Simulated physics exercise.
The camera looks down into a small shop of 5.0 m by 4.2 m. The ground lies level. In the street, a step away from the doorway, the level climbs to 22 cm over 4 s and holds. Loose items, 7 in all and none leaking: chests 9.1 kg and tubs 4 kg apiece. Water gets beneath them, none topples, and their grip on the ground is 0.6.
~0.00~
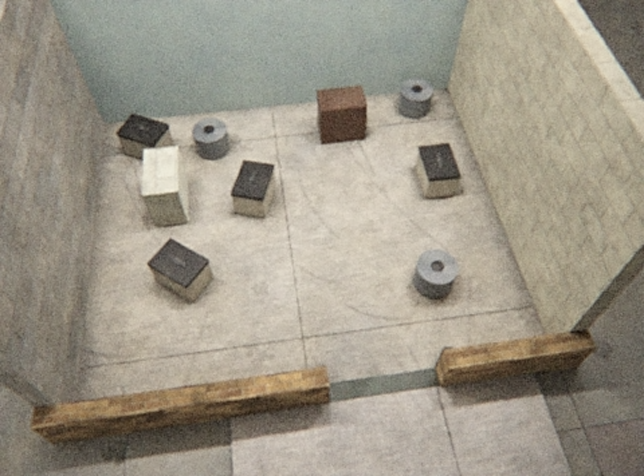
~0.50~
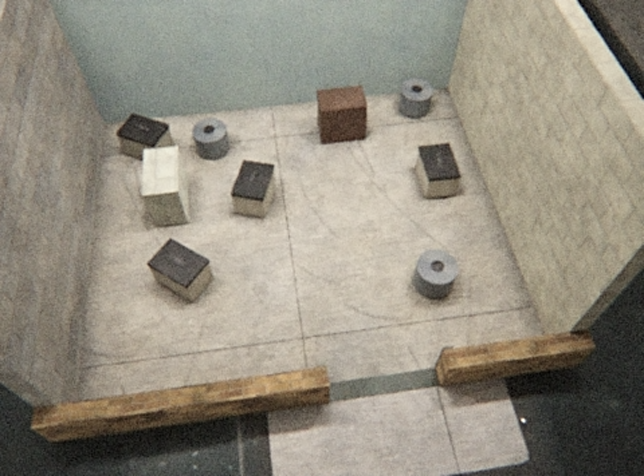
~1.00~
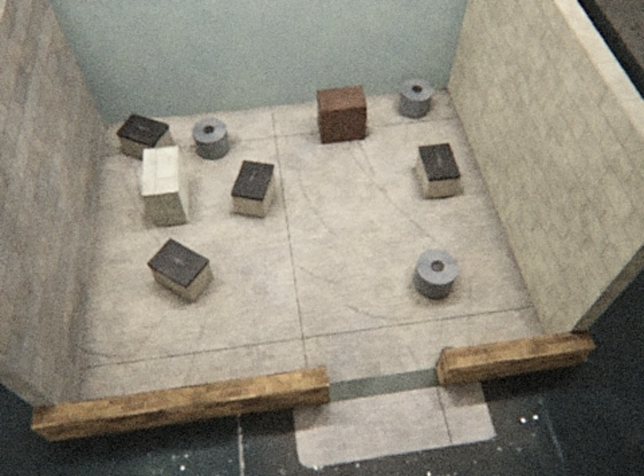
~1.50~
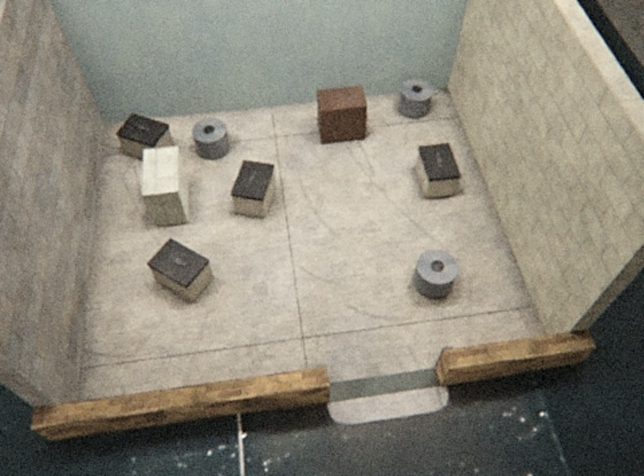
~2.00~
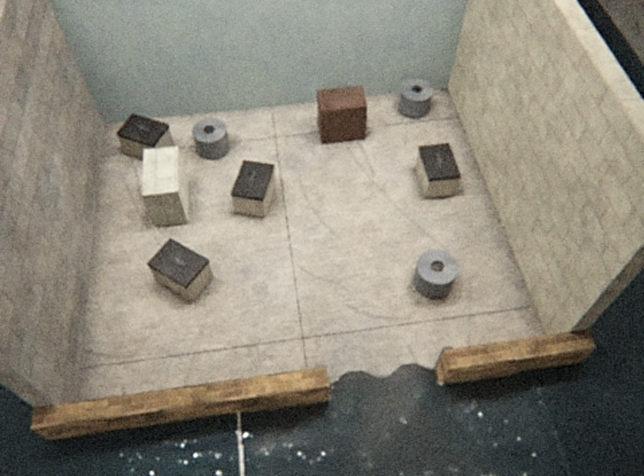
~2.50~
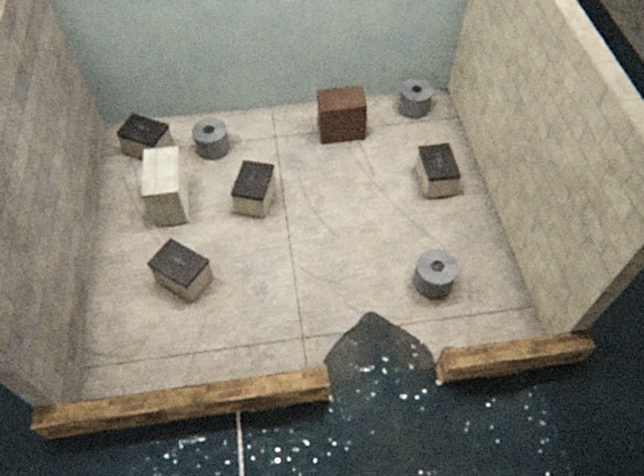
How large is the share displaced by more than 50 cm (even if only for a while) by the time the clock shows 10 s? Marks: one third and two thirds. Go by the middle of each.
Share: At least two thirds.
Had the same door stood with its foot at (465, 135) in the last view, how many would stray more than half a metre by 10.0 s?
In that case 6 of them.
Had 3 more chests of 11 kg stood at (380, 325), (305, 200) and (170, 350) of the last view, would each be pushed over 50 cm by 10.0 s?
In turn: More, past it, short of it.
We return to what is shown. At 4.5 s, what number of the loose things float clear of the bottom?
0 of them.
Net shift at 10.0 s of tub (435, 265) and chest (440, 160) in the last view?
In turn: 150 cm, 80 cm.
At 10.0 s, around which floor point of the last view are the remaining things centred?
At about (274, 169).
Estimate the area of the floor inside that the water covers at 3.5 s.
Roughly 3.0 m2.
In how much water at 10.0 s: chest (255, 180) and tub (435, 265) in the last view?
Roughly 7 and 11 cm.
After 3.5 s 0 of 7 are over 50 cm from their spots; 0 afloat.
After 4.5 s 0 of 7 are over 50 cm from their spots; 0 afloat.
After 7.0 s 3 of 7 are over 50 cm from their spots; 4 afloat.
After 10.0 s 5 of 7 are over 50 cm from their spots, and 5 have been at some point; 6 afloat.
